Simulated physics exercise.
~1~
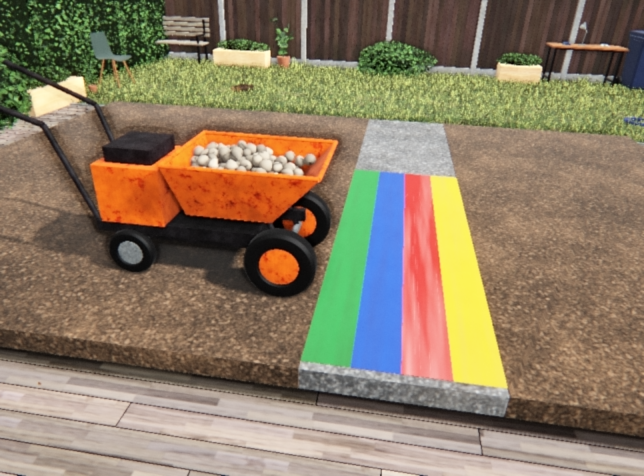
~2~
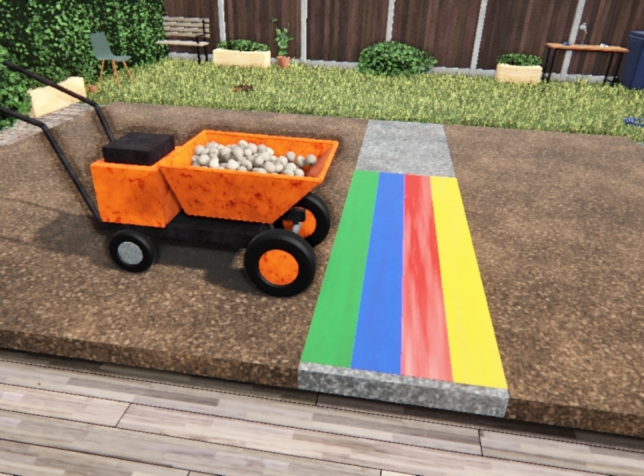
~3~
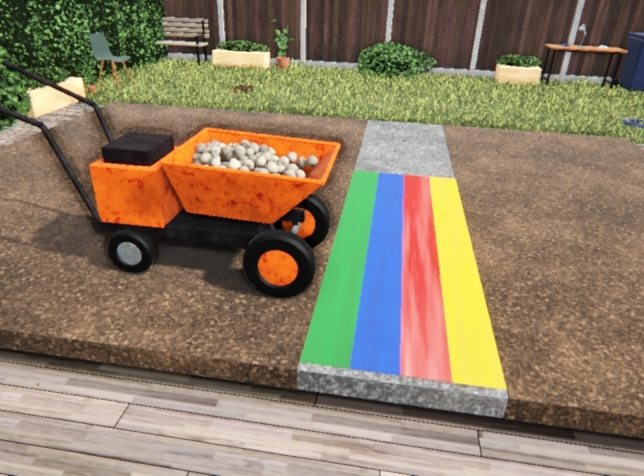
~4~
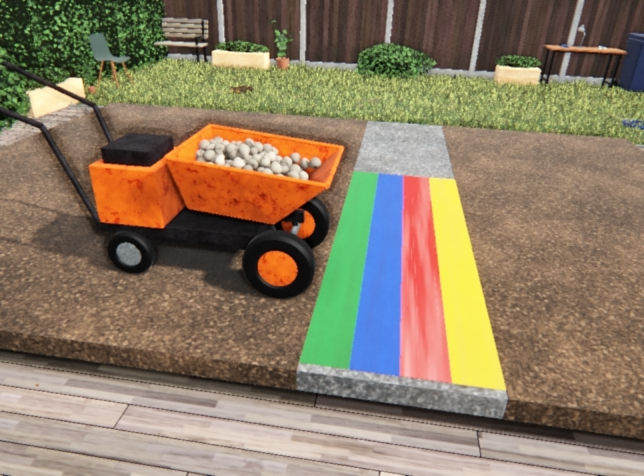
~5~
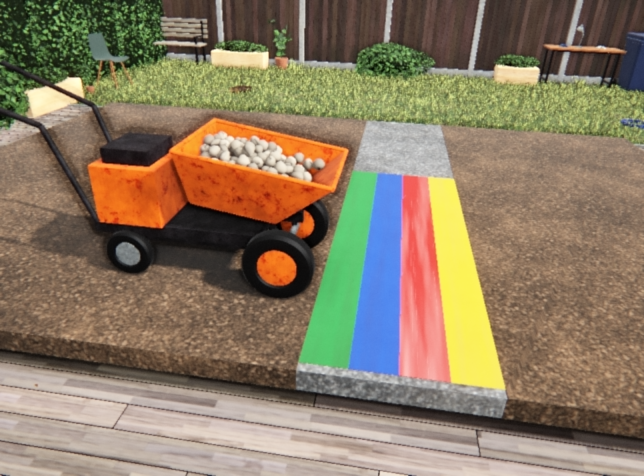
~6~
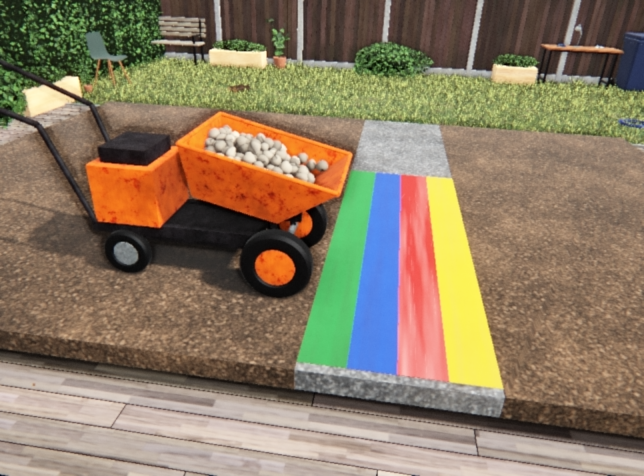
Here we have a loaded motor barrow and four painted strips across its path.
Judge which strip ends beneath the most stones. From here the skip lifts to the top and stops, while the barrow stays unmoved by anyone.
Beneath the most stones: The red strip.
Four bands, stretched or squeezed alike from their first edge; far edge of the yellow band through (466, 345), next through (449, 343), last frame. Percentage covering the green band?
Shares: Close to 0 %; close to 0 %.
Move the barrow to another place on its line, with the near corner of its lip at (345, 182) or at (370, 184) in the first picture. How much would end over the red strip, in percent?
Estimates, in order: 40 % then 20 %.
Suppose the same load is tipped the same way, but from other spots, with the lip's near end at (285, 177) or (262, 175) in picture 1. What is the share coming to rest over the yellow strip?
I'd expect close to 10 per cent and then close to 10 per cent.
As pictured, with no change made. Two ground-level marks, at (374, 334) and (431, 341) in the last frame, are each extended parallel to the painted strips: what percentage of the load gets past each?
Around 80 per cent for the first, around 40 per cent for the second.
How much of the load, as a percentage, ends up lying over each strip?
Percentages: Green 0, blue 20, red 35, yellow 20.
Shortly afterwards, skip tipped steeply; the whole lot in the skip.
Next, skip tipped right over; the bulk in the skip; a little over the blue strip; a little over the red strip; only a few falling.
Some moments later, skip tipped right over; near a quarter in the skip; a little over the blue strip; near a third over the red strip; near a quarter over the yellow strip; a little off the paint.
In the end, skip tipped right over; near a quarter in the skip; none at all over the green strip; near a quarter over the blue strip; near a third over the red strip; near a quarter over the yellow strip; a little off the paint.
